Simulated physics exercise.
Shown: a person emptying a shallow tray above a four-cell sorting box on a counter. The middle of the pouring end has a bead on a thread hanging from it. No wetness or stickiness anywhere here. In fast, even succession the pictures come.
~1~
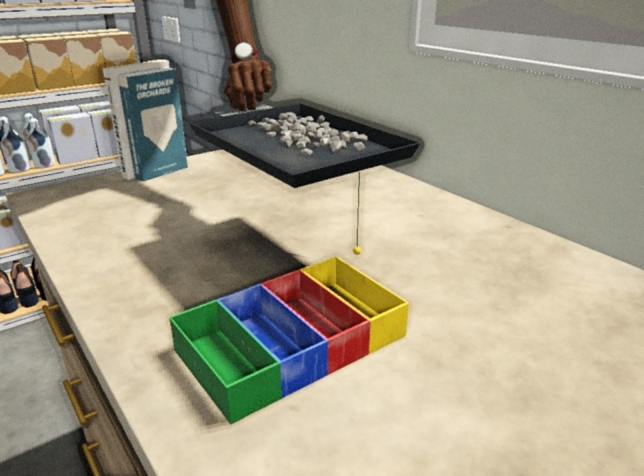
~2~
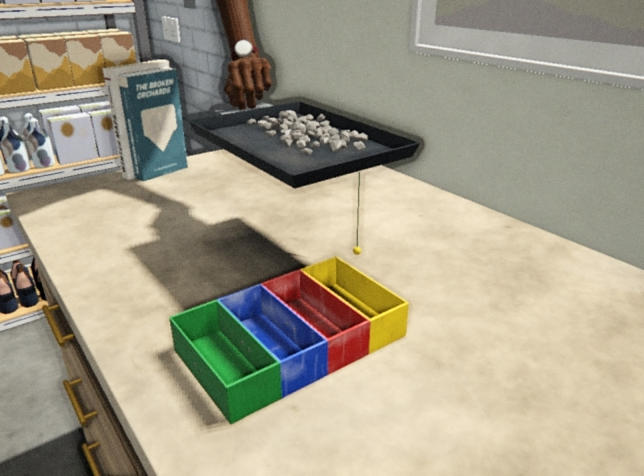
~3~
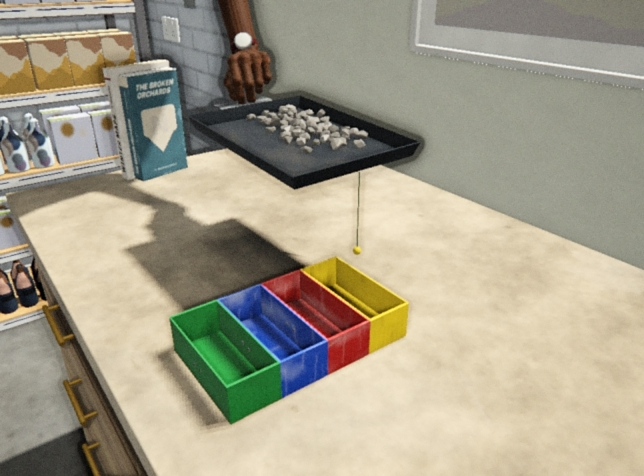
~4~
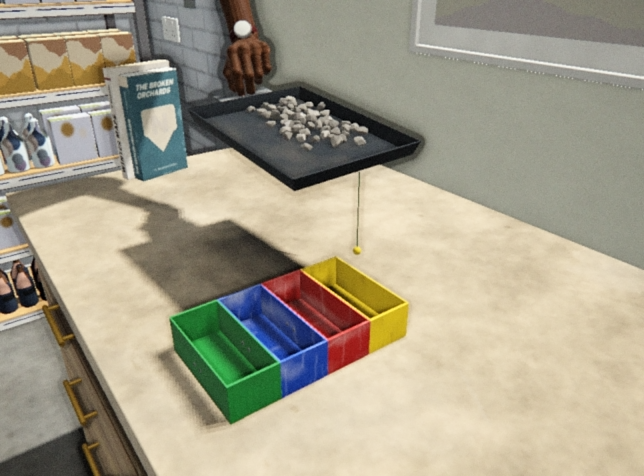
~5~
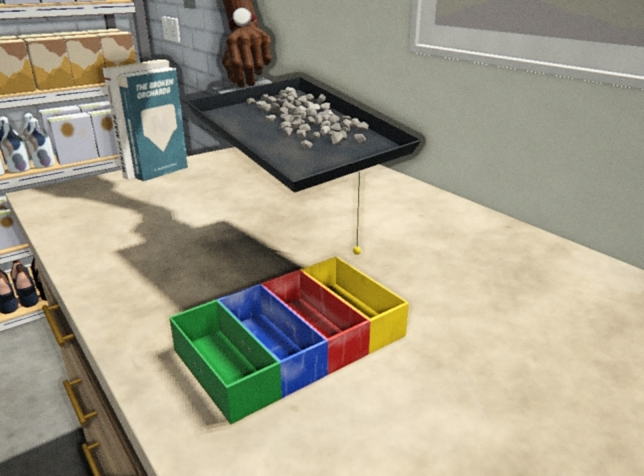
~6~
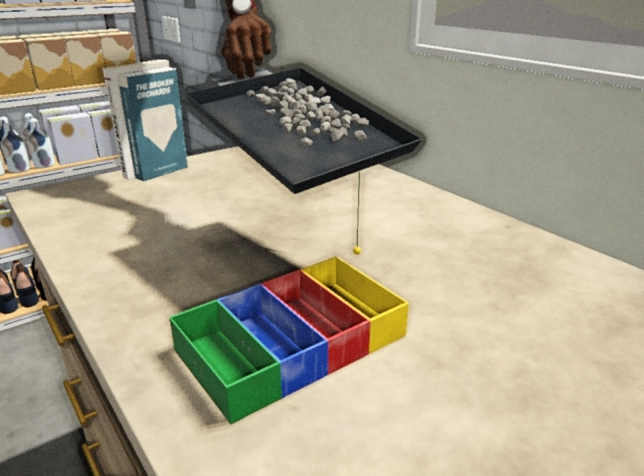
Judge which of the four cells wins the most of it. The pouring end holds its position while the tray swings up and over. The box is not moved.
Most goes to the red cell.
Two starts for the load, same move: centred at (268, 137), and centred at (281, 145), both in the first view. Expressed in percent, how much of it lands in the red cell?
You'd see roughly 70 per cent first and roughly 80 per cent second.
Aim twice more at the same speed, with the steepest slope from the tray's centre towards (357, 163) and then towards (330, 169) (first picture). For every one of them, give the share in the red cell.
I'd put it at some 0 % and then some 20 %.
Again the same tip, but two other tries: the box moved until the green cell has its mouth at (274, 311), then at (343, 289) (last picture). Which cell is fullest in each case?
That blue cell first, the cell in green second.
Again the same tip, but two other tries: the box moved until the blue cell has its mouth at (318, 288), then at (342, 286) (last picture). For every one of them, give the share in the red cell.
Roughly 20% the first time and 10% the second time.
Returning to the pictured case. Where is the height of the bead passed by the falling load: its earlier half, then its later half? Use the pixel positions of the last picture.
For the early half I get (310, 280), and for the late half (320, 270).
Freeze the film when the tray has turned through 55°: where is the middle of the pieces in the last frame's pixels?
Around (322, 175).
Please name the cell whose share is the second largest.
Second: Yellow.
Soon, tray tipped steeply; most on the tray; a stray few in the red cell; a small part falling or outside the box.
A while on, tray tipped right over; about a quarter on the tray; about a quarter in the red cell; a small part in the yellow cell; a small part in the blue cell; about a quarter falling or outside the box.
Towards the end, tray tipped past a quarter turn; about two thirds in the red cell; about a third in the yellow cell; a small part in the blue cell; a stray few falling or outside the box.
Finally, tray tipped past a quarter turn; about two thirds in the red cell; about a third in the yellow cell; a small part in the blue cell; none in the green cell; a stray few outside the box.
